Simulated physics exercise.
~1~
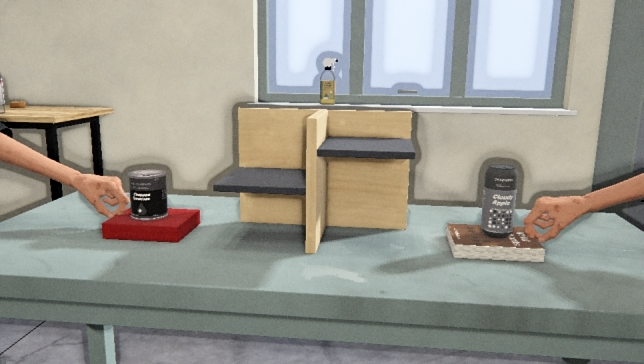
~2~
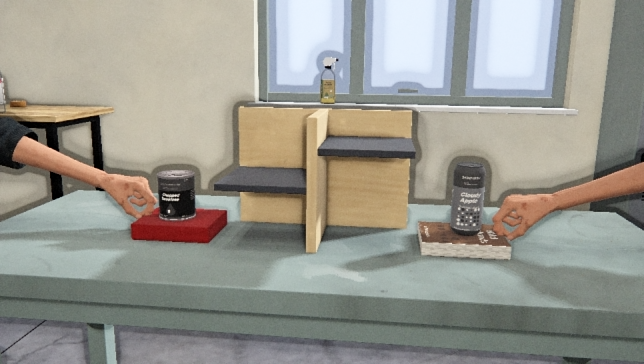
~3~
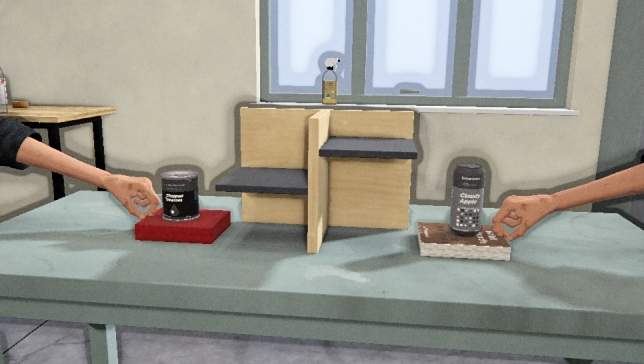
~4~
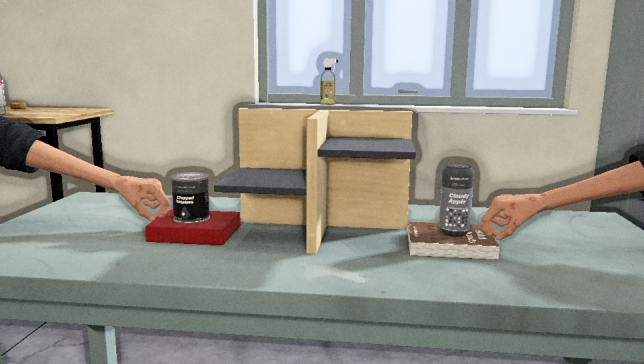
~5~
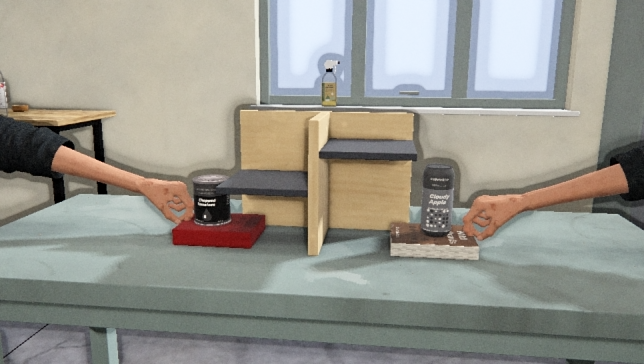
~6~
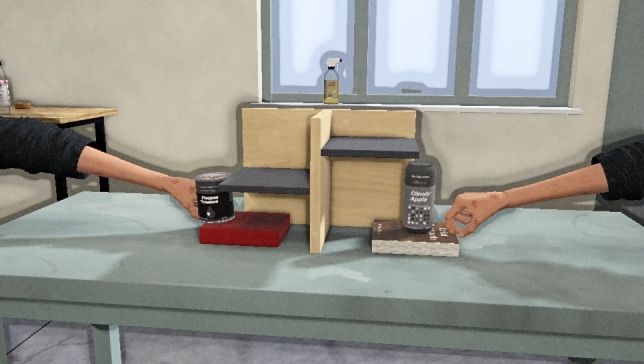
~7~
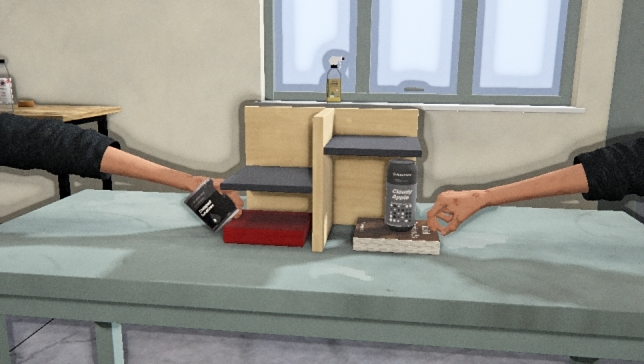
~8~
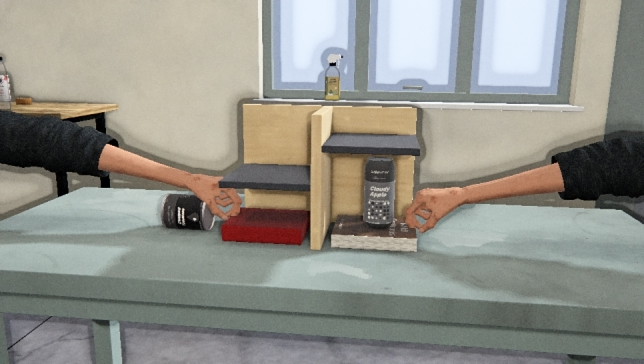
Two hands pushed a red board carrying a black pot and a brown book carrying a grey can inward beneath a rack's shelves; the left shelf knocked the pot off onto its side, while the can slid under the right one still upright.
